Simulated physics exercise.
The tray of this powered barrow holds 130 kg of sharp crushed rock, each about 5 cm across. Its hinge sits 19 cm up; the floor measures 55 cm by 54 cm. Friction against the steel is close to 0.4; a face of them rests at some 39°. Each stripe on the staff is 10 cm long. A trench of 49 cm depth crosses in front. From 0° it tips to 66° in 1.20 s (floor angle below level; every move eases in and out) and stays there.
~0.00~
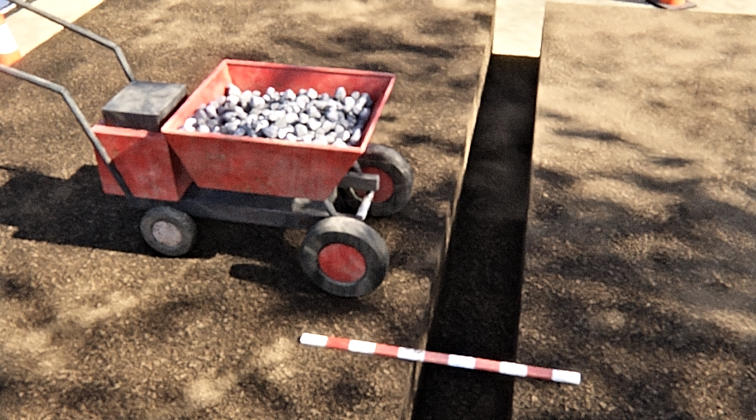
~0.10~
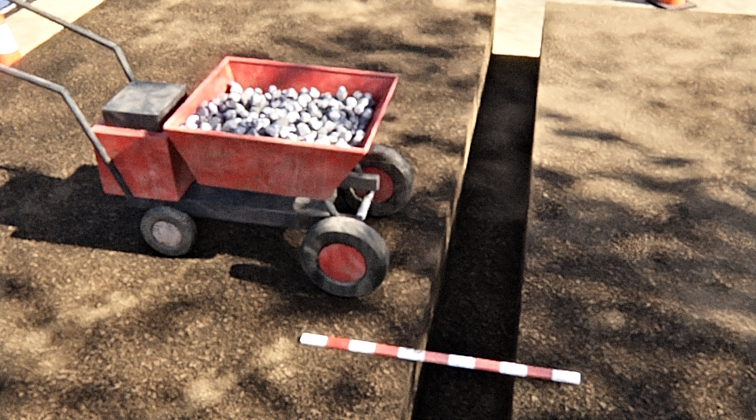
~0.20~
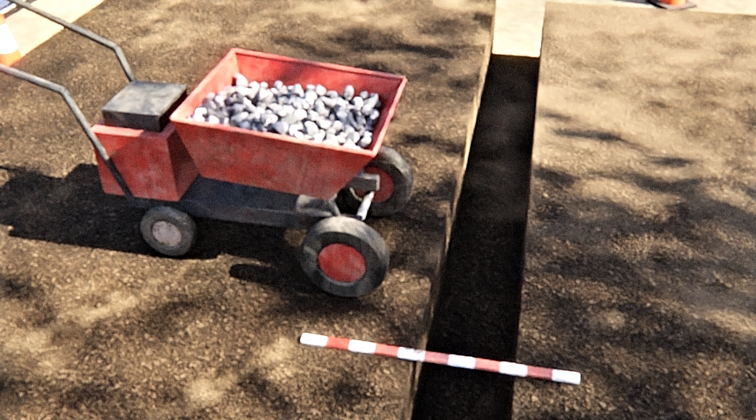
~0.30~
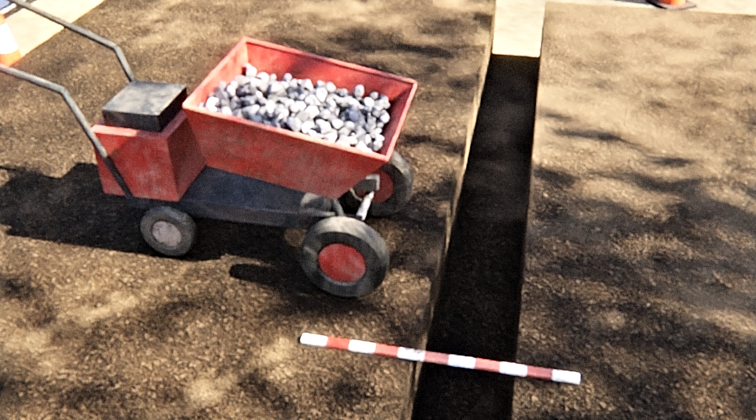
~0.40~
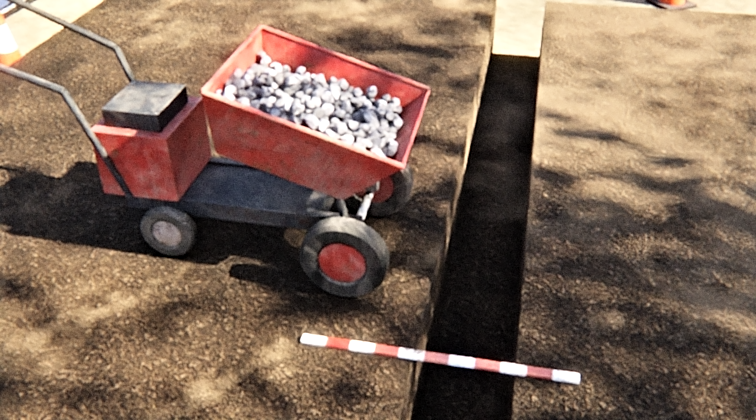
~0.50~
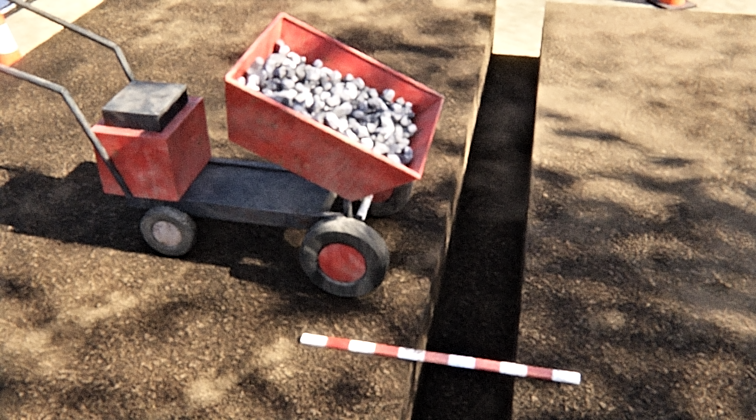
The red tray of a barrow tilts steadily rightward toward a trench, carrying grey stones.
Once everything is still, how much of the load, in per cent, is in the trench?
Roughly 29 per cent ends in the trench.
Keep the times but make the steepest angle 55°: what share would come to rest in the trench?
Then about 5 per cent.
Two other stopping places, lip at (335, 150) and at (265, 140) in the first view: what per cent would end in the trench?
First some 40, then 30 per cent.
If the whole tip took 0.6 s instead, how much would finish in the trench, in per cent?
Then about 25 per cent.
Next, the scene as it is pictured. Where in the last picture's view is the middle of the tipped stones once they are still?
Around (500, 341).
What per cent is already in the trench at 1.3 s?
About 5 per cent by then.
After 0.9 s the floor is at 56°; 100 % in the tray; the foremost stones are at (457, 200).
After 1.3 s the floor is at 66°; 90 % in the tray, 7 % in the trench, 3 % past the trench; the foremost stones are at (556, 286).
After 1.6 s the floor is at 66°; 74 % in the tray, 15 % in the trench, 11 % past the trench; the foremost stones are at (632, 303).
After 3.6 s the floor is at 66°; 59 % in the tray, 29 % in the trench, 13 % past the trench; the foremost stones are at (648, 297).
